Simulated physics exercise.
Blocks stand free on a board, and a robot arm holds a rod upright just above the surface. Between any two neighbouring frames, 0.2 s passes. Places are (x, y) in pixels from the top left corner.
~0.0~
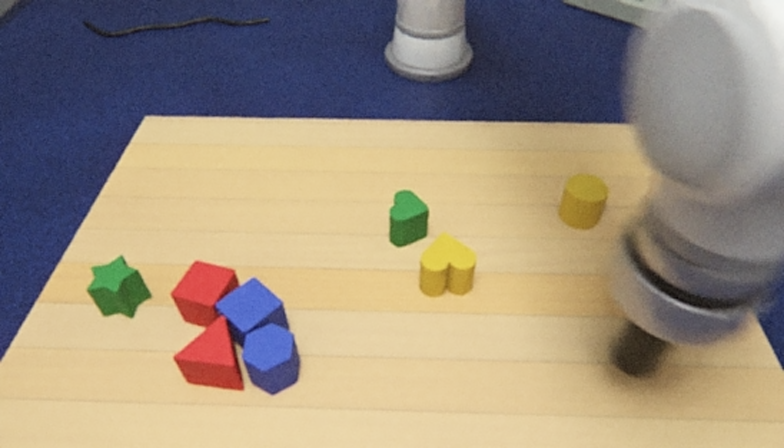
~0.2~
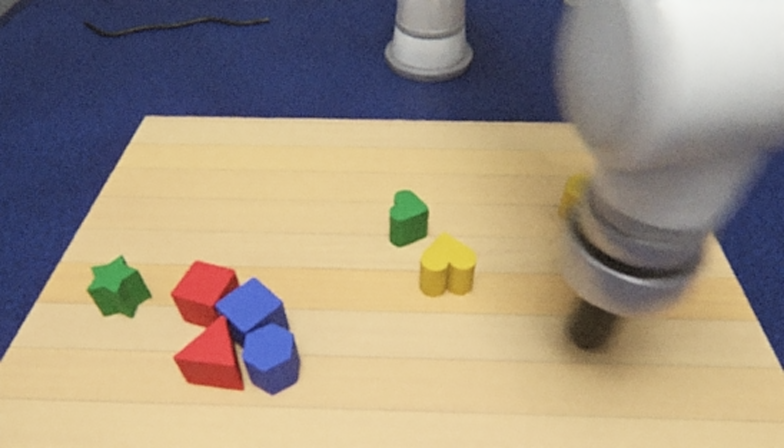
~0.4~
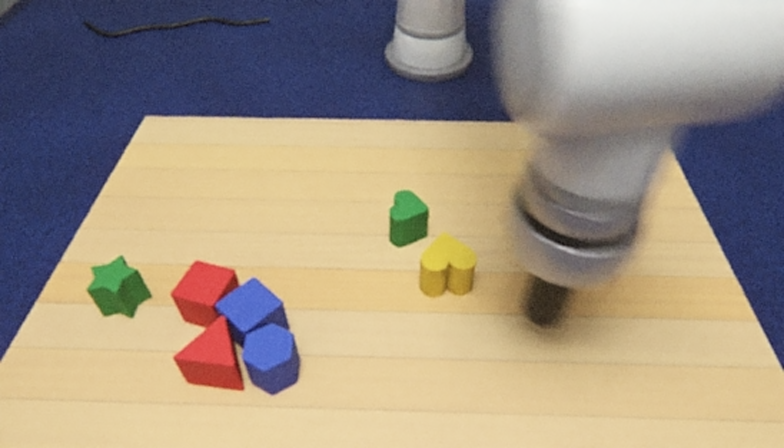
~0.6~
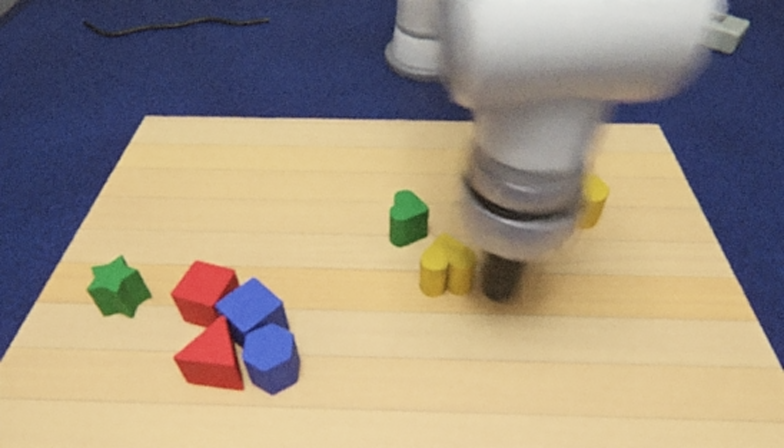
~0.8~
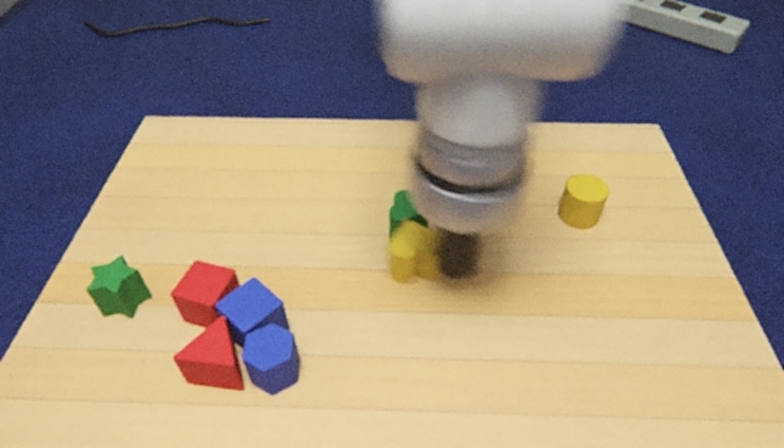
We see a robot arm sweep its dark rod leftward and slightly away across a wooden board of coloured blocks, reaching the yellow heart block and pushing it left toward the green heart block while the other blocks stay still.
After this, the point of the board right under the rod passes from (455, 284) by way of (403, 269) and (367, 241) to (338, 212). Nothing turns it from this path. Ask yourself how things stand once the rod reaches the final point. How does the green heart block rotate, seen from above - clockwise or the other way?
In a top view, it turns clockwise.
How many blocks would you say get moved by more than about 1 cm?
2 blocks.
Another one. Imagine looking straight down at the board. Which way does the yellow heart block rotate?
The turn is anti-clockwise.
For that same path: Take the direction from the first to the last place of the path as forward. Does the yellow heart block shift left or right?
Its sideways move is to the left.
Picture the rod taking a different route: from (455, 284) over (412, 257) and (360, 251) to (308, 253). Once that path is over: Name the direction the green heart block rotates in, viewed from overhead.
It goes clockwise.
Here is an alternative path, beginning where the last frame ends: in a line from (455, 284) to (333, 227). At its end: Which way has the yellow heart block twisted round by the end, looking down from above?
The block turns counter-clockwise.
On the path given first. One third of the way, rod (402, 250); green heart block (402, 202), turned 25° clockwise; yellow heart block (363, 223).
Two thirds of the way, rod (365, 222); green heart block (396, 198), turned 60° clockwise; yellow heart block (323, 207), turned 30° anticlockwise.
At the end, rod (336, 194); green heart block (395, 197), turned 65° clockwise; yellow heart block (305, 197), turned 105° anticlockwise.
